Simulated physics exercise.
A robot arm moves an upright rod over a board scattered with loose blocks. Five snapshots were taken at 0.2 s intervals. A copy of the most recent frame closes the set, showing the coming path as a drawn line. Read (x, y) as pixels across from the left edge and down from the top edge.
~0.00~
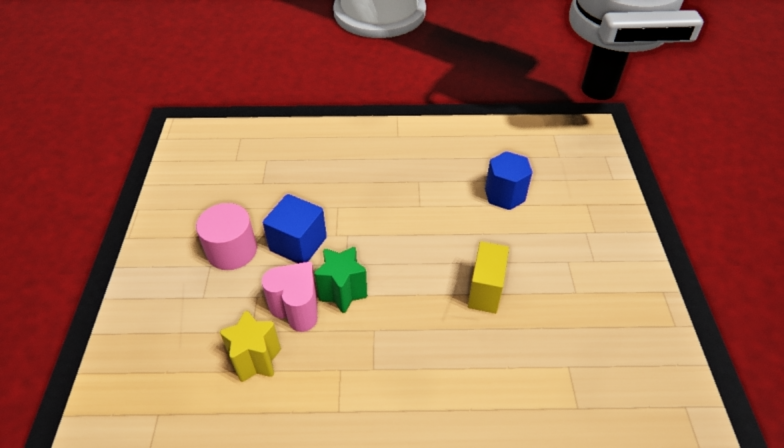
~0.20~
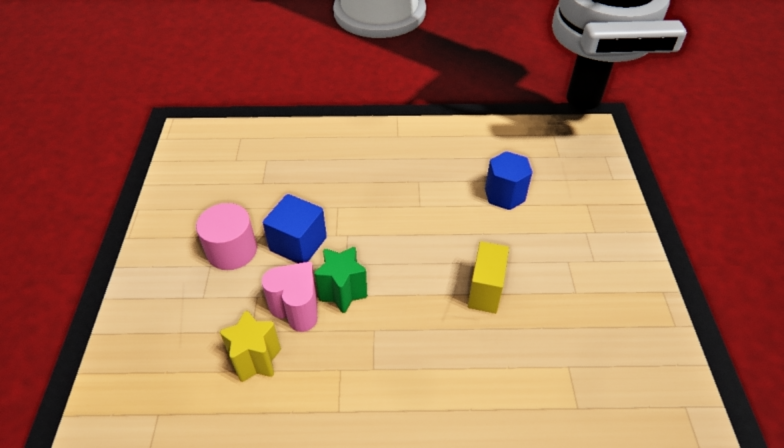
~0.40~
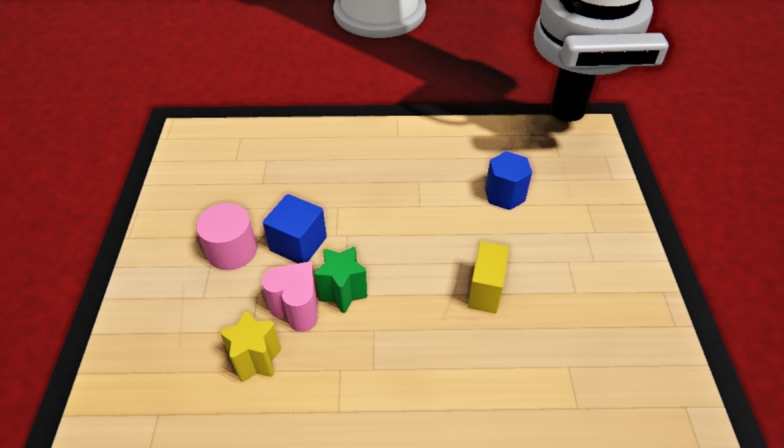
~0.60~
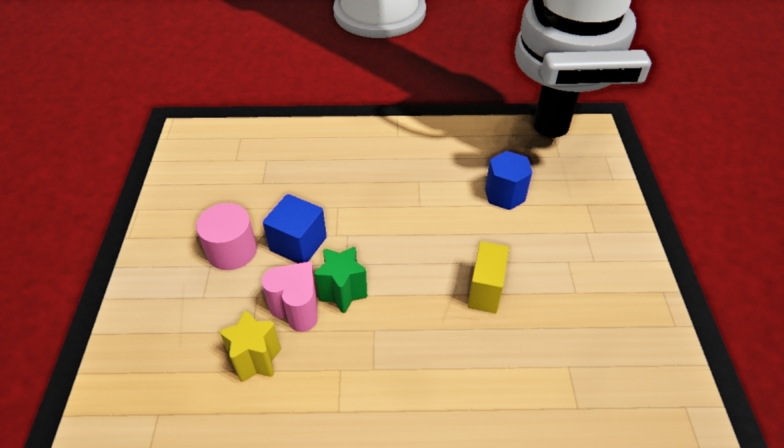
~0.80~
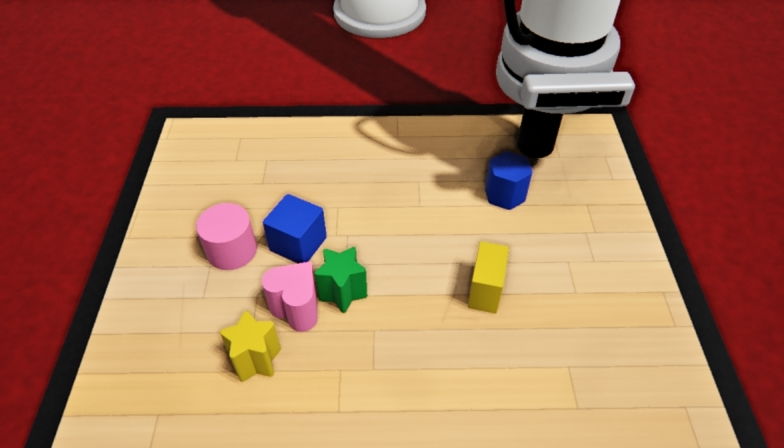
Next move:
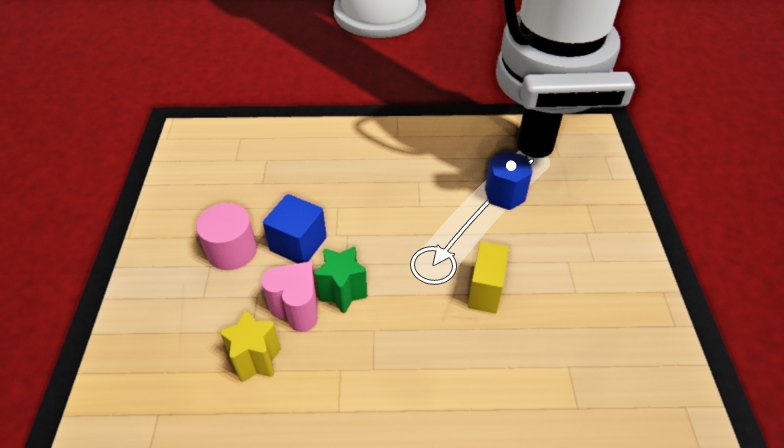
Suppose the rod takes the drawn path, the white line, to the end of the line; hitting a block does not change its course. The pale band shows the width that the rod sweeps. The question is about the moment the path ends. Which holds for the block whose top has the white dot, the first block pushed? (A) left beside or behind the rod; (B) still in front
That would be B.
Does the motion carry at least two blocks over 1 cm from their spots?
That would be a no.
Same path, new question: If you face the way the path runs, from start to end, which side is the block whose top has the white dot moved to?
Sideways shift: Left.
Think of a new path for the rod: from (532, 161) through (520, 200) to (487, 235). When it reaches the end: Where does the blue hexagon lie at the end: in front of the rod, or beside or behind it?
The rod should keep driving it forward.
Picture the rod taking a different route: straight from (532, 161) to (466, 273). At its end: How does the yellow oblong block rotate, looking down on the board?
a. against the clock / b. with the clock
It's a.
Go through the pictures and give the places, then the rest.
In the first frame, rod's lower end at (598, 90); yellow oblong block at (491, 263); blue hexagon at (511, 166).
In the second frame, rod at (583, 99); blocks still.
In the third frame, rod at (567, 111); blocks still.
In the fourth frame, rod at (551, 126); blocks still.
In the fifth frame, rod at (535, 146); yellow oblong block at (491, 263); blue hexagon at (511, 166).
Drawn move, from (532, 161) through (483, 207) to (433, 265); the dot is on the blue hexagon.
The first path, step by step. One third of the way, rod at (502, 177); blue hexagon at (492, 188).
Two thirds of the way, rod at (469, 211); blue hexagon at (462, 228), turned 20° anticlockwise.
At the end, rod at (435, 251); yellow oblong block still; blue hexagon at (443, 273), turned 40° anticlockwise.
